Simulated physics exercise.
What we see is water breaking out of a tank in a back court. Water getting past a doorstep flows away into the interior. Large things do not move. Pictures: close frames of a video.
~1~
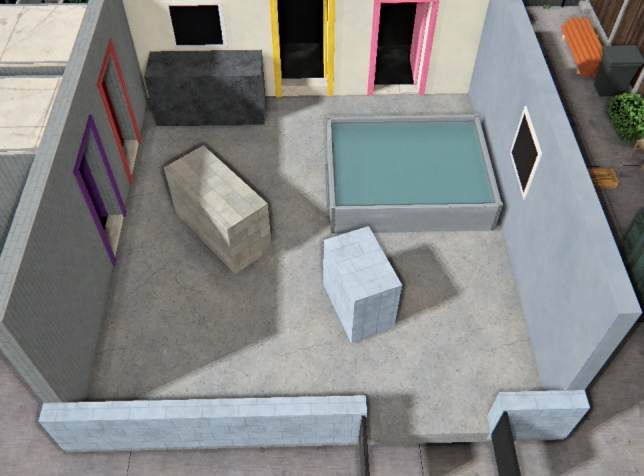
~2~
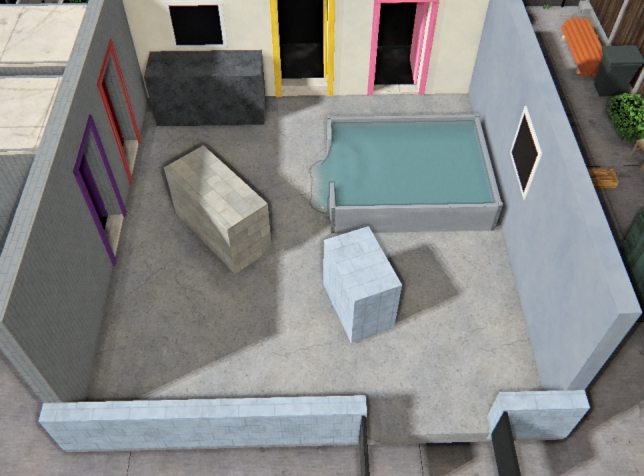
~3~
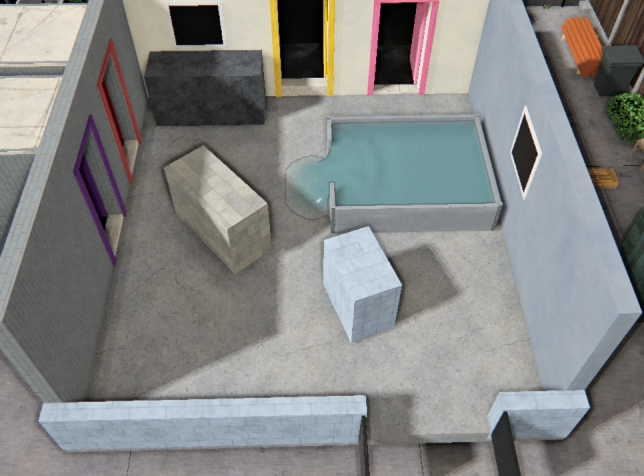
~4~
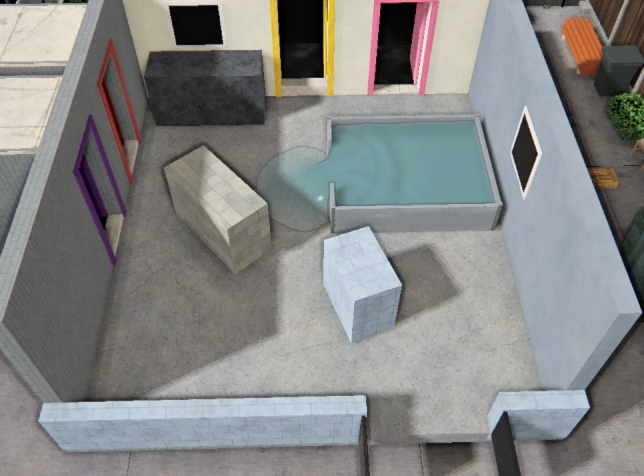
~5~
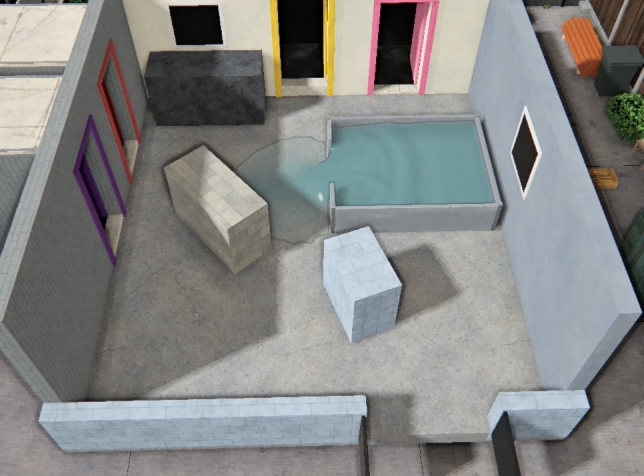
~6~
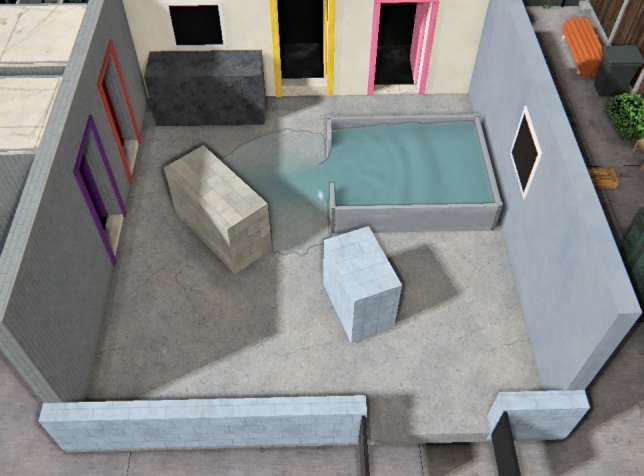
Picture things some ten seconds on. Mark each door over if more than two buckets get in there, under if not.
Pink door - under; yellow door - under; red door - over; purple door - under.
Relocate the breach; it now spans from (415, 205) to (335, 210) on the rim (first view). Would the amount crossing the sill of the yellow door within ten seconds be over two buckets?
Yellow door: Under the line.
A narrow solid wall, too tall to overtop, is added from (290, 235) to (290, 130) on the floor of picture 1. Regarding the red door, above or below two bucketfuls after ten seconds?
Red falls short.
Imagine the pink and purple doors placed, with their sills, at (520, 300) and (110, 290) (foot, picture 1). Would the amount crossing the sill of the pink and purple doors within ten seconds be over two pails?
I reckon the pink door is safe, and the purple door is safe.
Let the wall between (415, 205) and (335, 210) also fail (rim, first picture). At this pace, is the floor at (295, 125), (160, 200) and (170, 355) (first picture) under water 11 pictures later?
Taken in turn they're unwetted, unwetted and swamped.
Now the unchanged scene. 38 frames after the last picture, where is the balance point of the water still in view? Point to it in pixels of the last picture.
That puts it at around (303, 196).
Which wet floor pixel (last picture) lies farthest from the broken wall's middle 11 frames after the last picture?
About at (149, 99).
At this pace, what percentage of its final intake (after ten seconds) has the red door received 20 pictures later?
Estimate: Some 40 per cent.
A moment on, water covers 20 % of the floor; the pink door not reached, the yellow door not reached, the red door wet at the sill, nothing in, the purple door not reached.
Next, water covers 25 % of the floor; the pink door not reached, the yellow door not reached, the red door over two buckets in, the purple door wet at the sill, nothing in.
Then, water covers 40 % of the floor; the pink door not reached, the yellow door wet at the sill, nothing in, the red door far over two buckets in, the purple door wet at the sill, nothing in.
Later, water covers 75 % of the floor; the pink door wet at the sill, nothing in, the yellow door wet at the sill, nothing in, the red door far over two buckets in, the purple door wet at the sill, nothing in.
In the end, water covers 95 % of the floor; the pink door wet at the sill, nothing in, the yellow door wet at the sill, nothing in, the red door far over two buckets in, the purple door wet at the sill, nothing in.
